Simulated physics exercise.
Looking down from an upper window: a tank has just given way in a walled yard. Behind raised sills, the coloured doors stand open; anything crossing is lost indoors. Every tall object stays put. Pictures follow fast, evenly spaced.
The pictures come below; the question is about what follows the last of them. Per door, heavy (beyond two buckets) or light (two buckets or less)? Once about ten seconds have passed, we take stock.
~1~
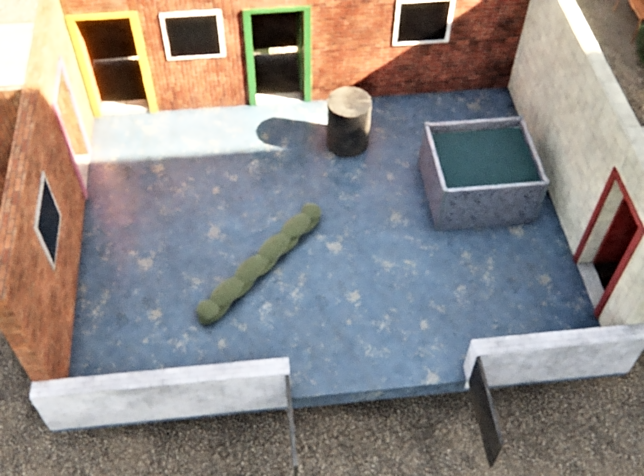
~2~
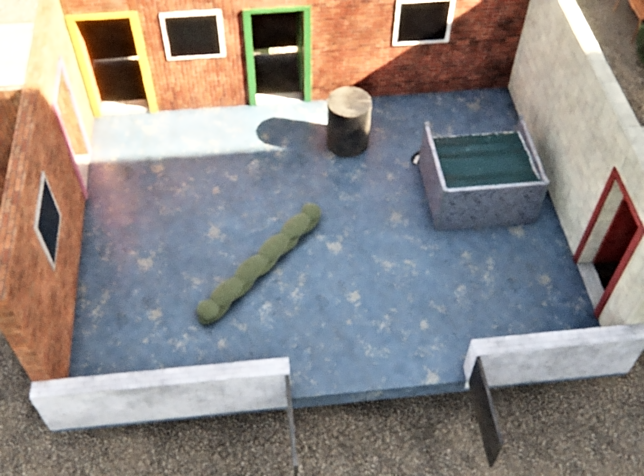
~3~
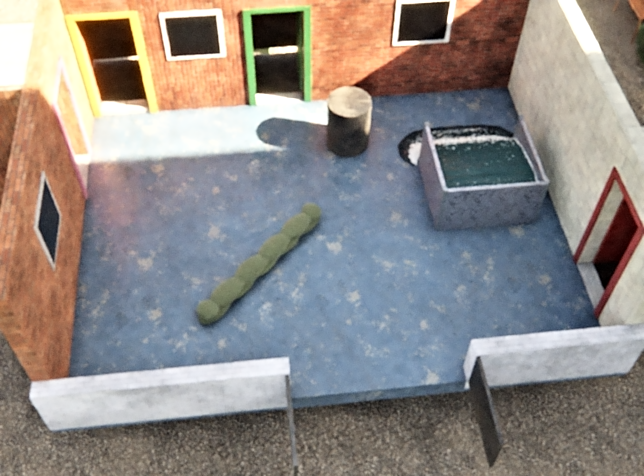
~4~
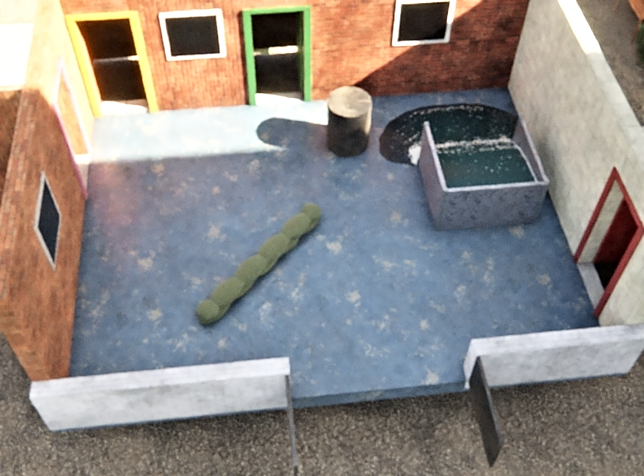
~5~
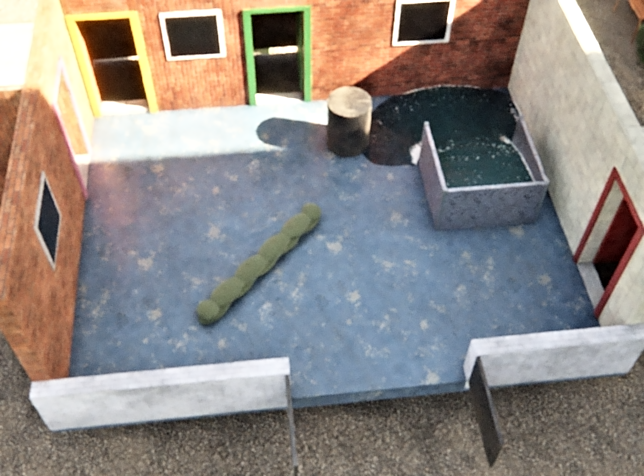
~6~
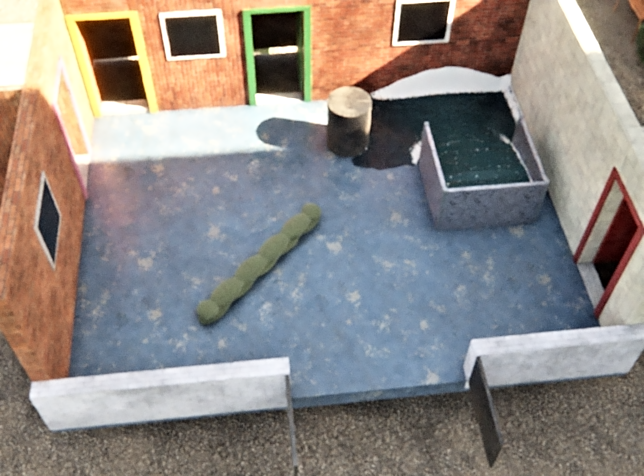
Yellow door - light; red door - light; green door - heavy; pink door - heavy.
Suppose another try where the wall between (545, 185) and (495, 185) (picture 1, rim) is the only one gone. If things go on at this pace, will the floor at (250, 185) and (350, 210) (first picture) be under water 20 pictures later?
Unwetted, then unwetted.
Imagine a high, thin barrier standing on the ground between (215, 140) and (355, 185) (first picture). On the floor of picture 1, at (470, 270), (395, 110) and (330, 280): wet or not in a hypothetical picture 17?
Results in order: Bone-dry / swamped / bone-dry.
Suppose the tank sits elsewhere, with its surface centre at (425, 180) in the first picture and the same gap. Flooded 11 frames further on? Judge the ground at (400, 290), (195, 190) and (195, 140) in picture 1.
Points in turn: Not reached; inundated; inundated.
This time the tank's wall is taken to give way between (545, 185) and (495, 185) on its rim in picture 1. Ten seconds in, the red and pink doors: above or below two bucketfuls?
The red door ends up above, while the pink door falls short.
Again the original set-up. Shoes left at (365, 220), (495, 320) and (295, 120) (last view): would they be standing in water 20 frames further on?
First swamped, then spared, then swamped.
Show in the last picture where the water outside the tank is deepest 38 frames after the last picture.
Look near (524, 134).
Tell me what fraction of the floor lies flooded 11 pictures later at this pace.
About 25 per cent.
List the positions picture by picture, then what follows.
The first frame shows the tank at (484, 156) is whole and still.
In the second frame, water pours out on the tank's far side and has run to (415, 162).
In the third frame, the front is at (404, 146), out from the gap on the tank's far side.
In the fourth frame, the front is at (403, 118), out from the gap on the tank's far side.
In the fifth frame, the front is at (401, 95), out from the gap on the tank's far side.
In the sixth frame, the front is at a hidden place, out from the gap on the tank's far side.
A moment on, water covers 15 % of the floor; the yellow door not reached, the red door not reached, the green door wet at the sill, nothing in, the pink door not reached.
Next, water covers 25 % of the floor; the yellow door not reached, the red door not reached, the green door under two buckets in, the pink door not reached.
Then, water covers 50 % of the floor; the yellow door wet at the sill, nothing in, the red door wet at the sill, nothing in, the green door over two buckets in, the pink door under two buckets in.
Later, water covers 80 % of the floor; the yellow door under two buckets in, the red door under two buckets in, the green door over two buckets in, the pink door far over two buckets in.
In the end, water covers 90 % of the floor; the yellow door under two buckets in, the red door under two buckets in, the green door over two buckets in, the pink door far over two buckets in.
